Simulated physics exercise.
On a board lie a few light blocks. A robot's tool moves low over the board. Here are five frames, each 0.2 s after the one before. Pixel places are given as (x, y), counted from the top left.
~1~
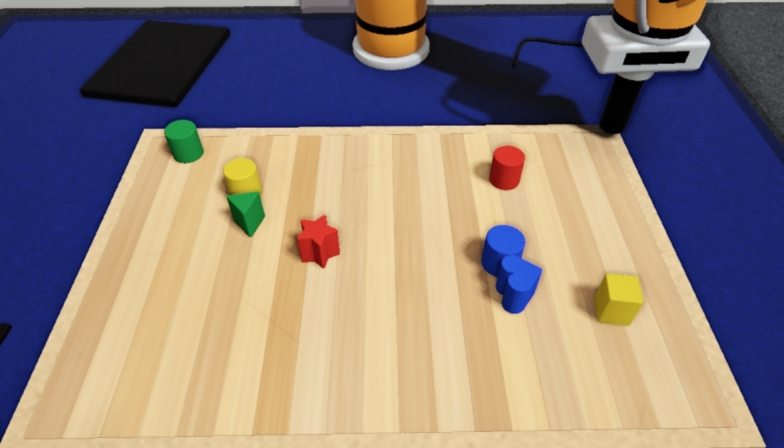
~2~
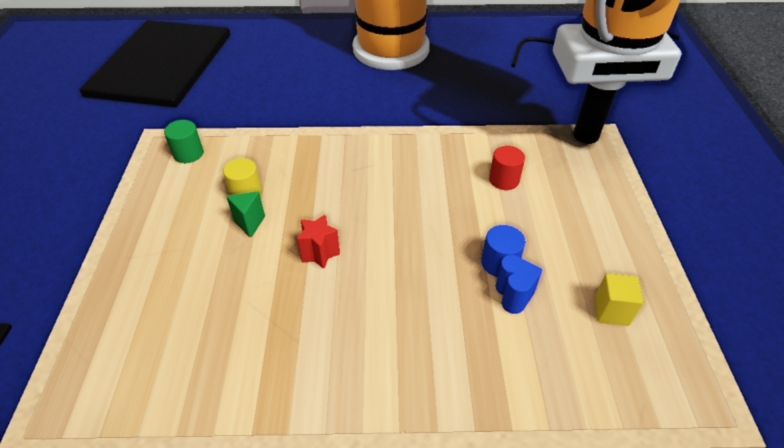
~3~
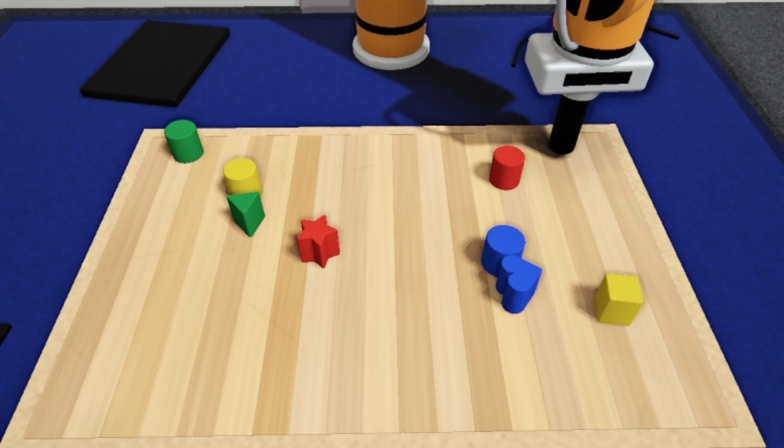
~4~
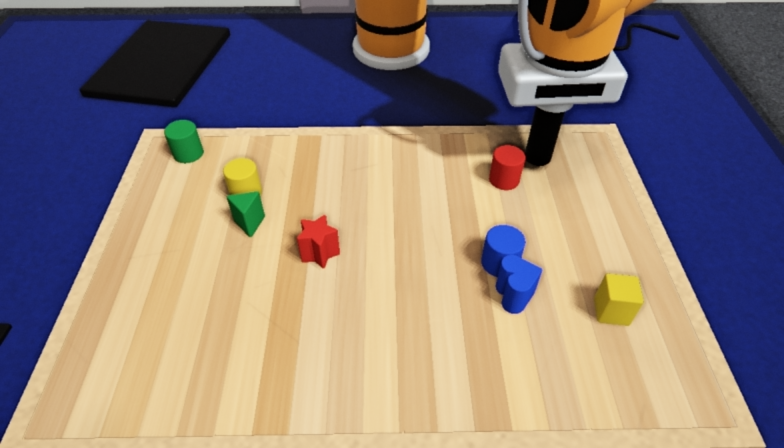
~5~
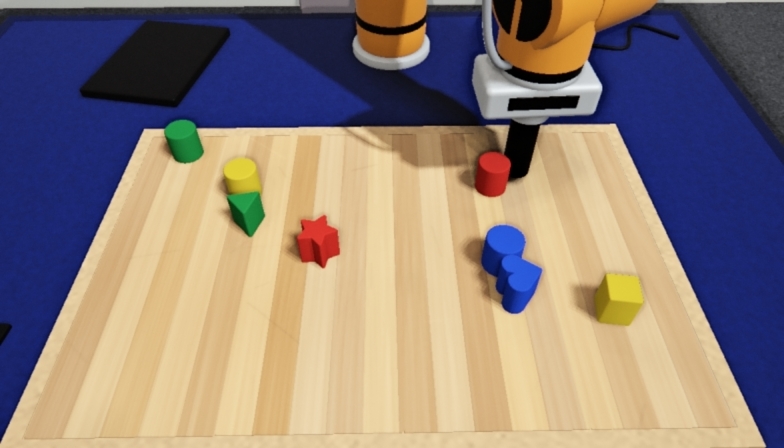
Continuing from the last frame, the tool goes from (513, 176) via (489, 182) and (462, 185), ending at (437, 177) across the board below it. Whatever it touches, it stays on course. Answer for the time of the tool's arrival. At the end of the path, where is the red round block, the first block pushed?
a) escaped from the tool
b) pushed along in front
a - escaped from the tool.
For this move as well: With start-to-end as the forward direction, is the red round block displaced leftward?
My answer is yes.
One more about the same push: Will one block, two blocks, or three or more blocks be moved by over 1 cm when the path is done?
Most likely one.
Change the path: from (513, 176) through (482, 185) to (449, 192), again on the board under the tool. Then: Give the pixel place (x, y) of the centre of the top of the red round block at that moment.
(440, 187)
The first path, step by step. Halfway along, tool at (476, 177); red round block at (461, 175).
At the end, tool at (438, 170); red round block at (451, 178).
